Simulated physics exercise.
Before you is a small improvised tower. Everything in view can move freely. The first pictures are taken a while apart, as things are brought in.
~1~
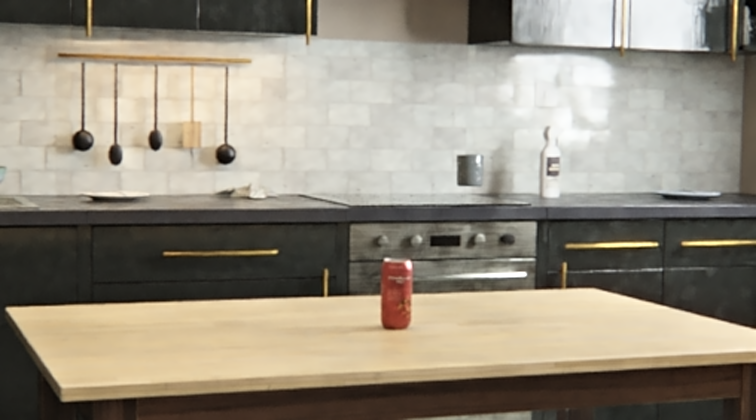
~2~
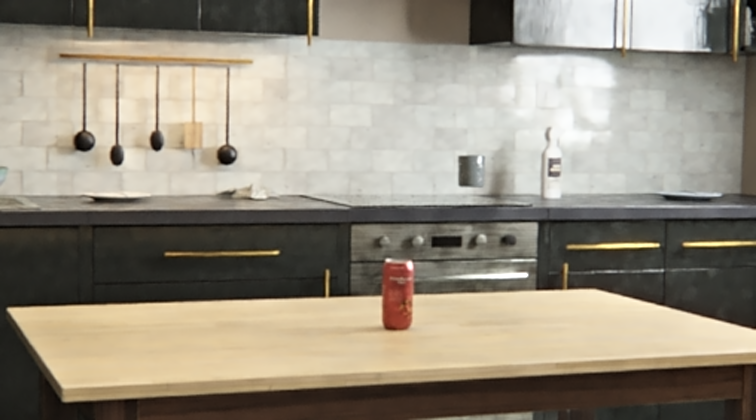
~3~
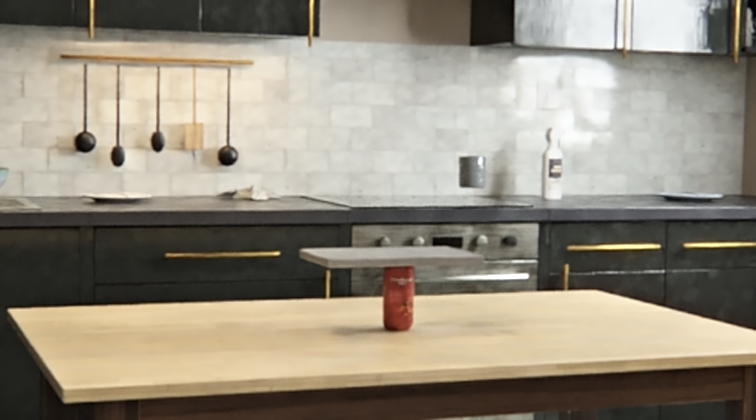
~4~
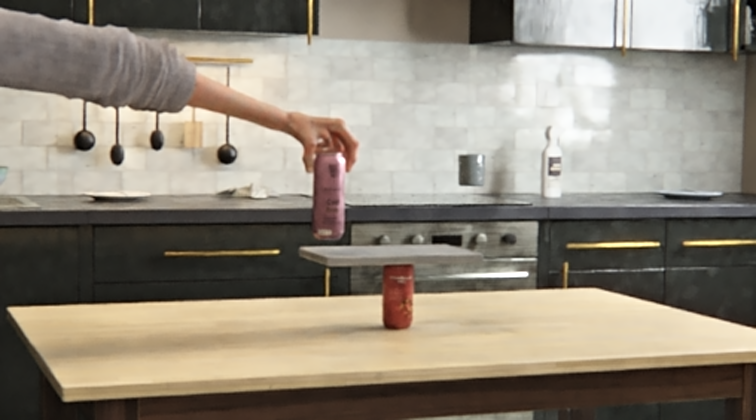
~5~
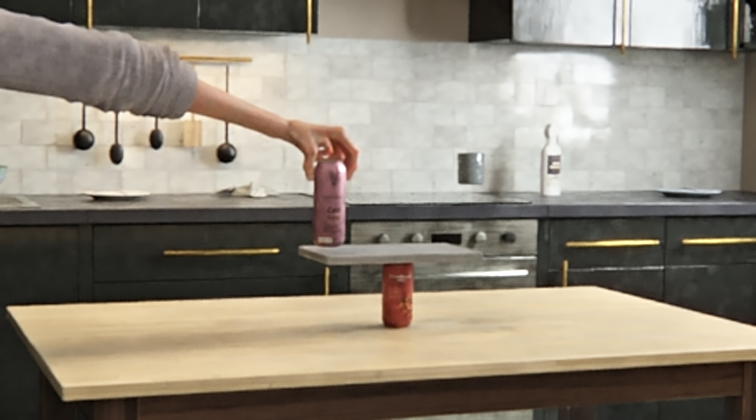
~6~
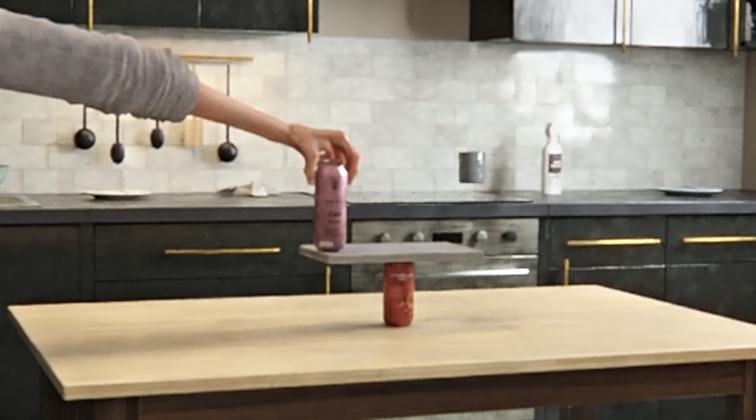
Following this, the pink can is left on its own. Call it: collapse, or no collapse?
Collapse.
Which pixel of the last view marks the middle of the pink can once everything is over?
Close to pixel (258, 317).
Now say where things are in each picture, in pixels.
In the first frame, the last thing is not in view yet; red can (396, 294).
In the second frame, the last thing is not in view yet; red can (398, 294).
In the third frame, the last thing is not in view yet; red can (398, 295).
In the fourth frame, coming down; pink can (328, 196); red can (398, 293).
In the fifth frame, coming down; pink can (329, 204); red can (398, 292).
In the sixth frame, set down, still held; pink can (330, 208); red can (399, 291).
Then, 0.40 s after the last picture, pink can now fallen; grey lid tipped 71° from how it was.
Then, 0.60 s after the last picture, grey lid tipped 69° from how it was.
Then, 0.90 s after the last picture, grey lid now fallen; red can on its side.
By the end, fallen, red can, pink can and grey lid. Seen from the same camera at the end, pink can near (257, 316). The stack gives way.
